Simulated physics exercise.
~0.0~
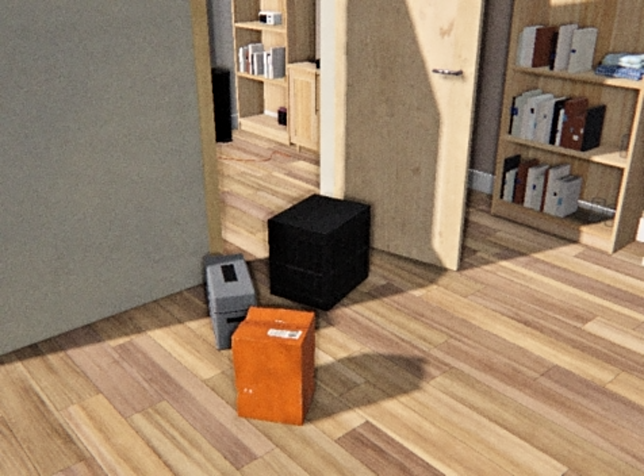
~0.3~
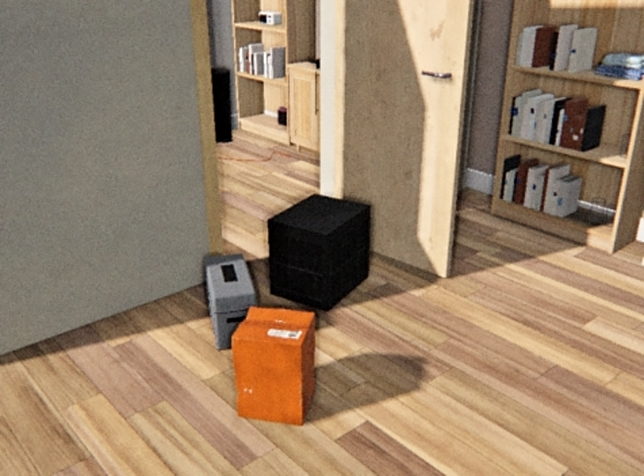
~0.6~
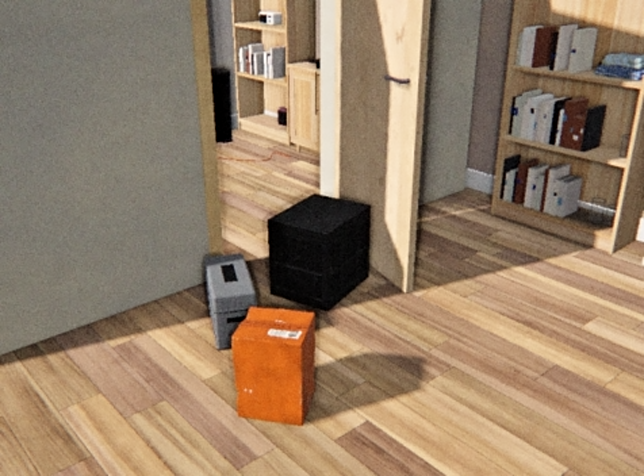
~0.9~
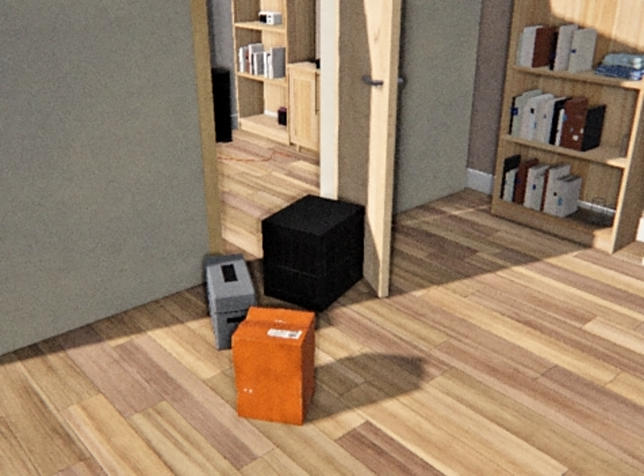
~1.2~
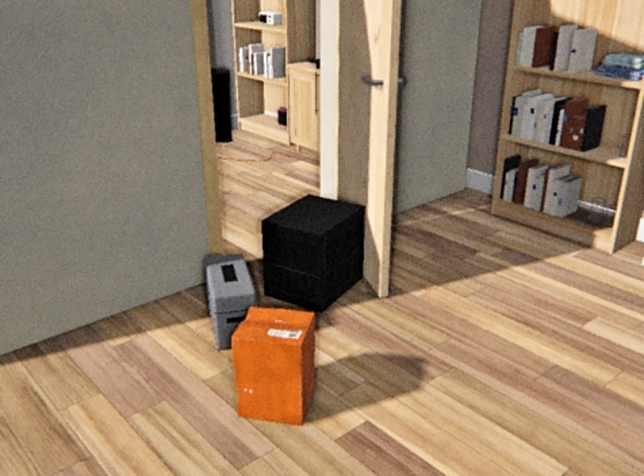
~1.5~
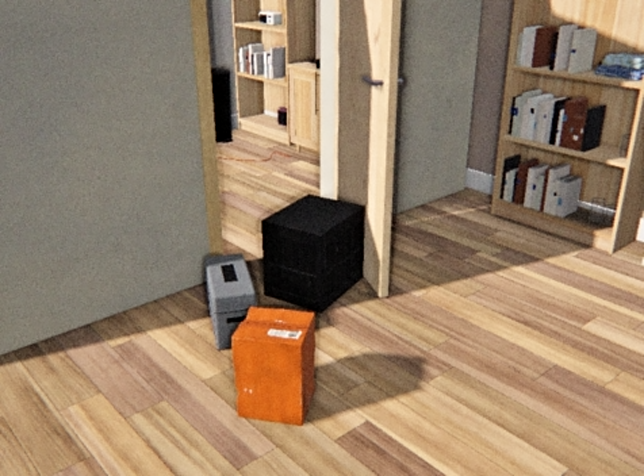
A black chest sits on a sunlit wood-plank floor beside a doorway, with a grey toolbox to its left and an orange box in front, all seen from a fixed, raised viewpoint. A grey wall fills the left side, and bookshelves stand at the right and in the room beyond. The pale wooden door, wide open at first, swings leftward toward the chest with nobody in sight. It reaches the chest, which shifts slightly to the left. The door then stops and stays open against it, while the orange box and toolbox remain in place.
